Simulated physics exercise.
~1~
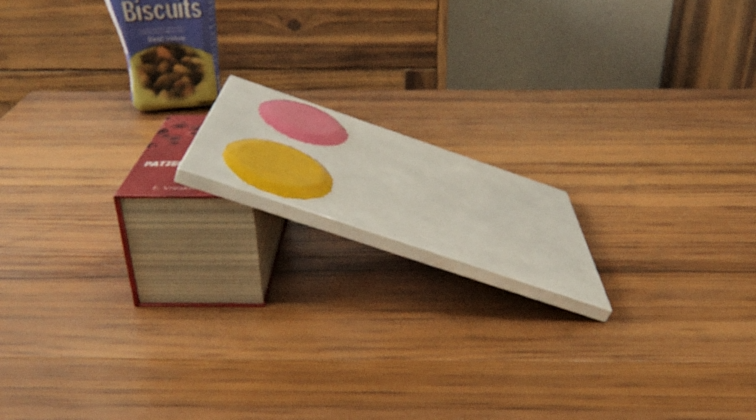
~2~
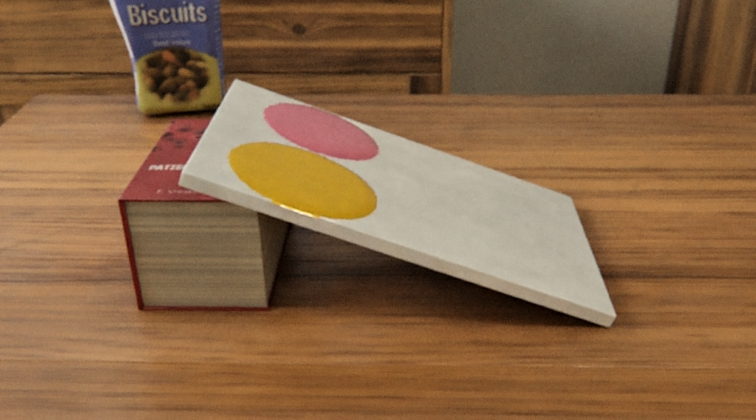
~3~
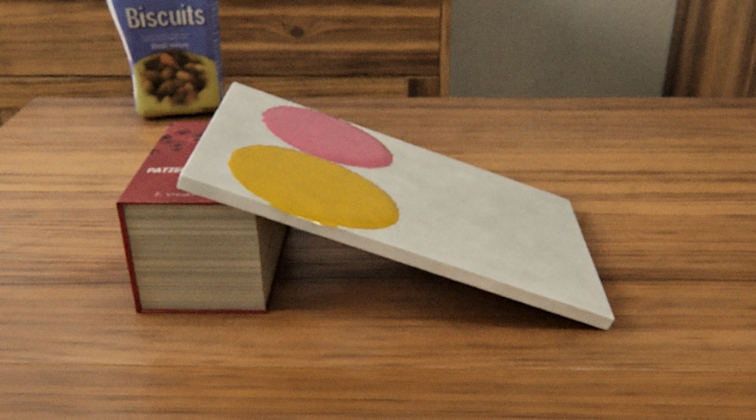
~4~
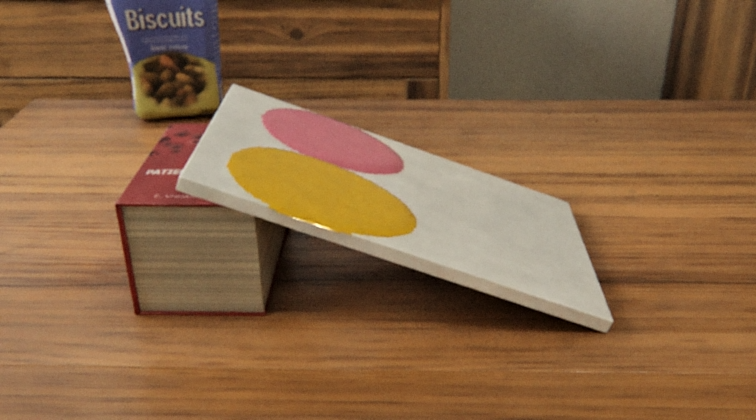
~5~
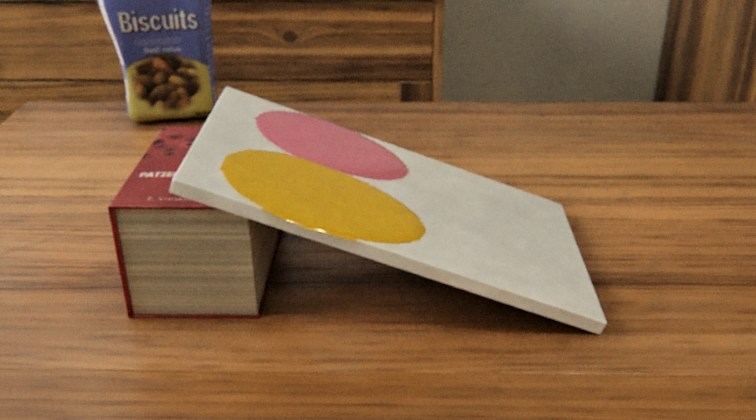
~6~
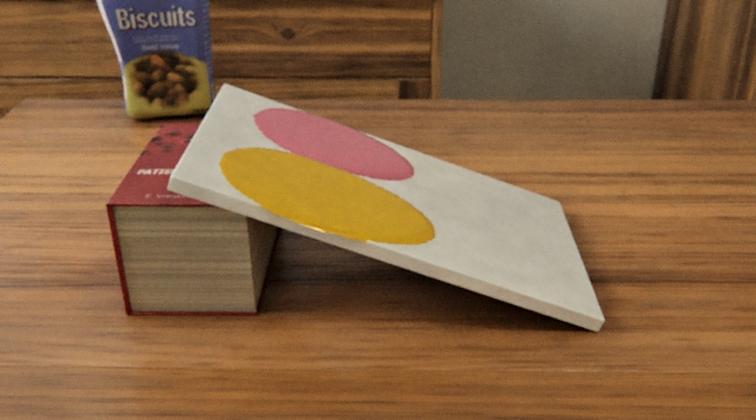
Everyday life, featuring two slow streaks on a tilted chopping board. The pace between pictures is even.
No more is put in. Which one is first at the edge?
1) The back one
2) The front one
The front one.
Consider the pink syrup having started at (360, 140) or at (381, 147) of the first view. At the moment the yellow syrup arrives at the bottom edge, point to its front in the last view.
The first start puts it around (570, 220), while the second puts it around (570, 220).
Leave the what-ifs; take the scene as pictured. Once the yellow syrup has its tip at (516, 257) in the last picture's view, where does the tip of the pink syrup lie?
Roughly at (471, 190).
Next, the yellow syrup is three quarters of the way down; the pink syrup is three quarters of the way down.
After that, the yellow syrup is close to the edge; the pink syrup is three quarters of the way down.
Finally, the yellow syrup is at the low edge; the pink syrup is close to the edge.
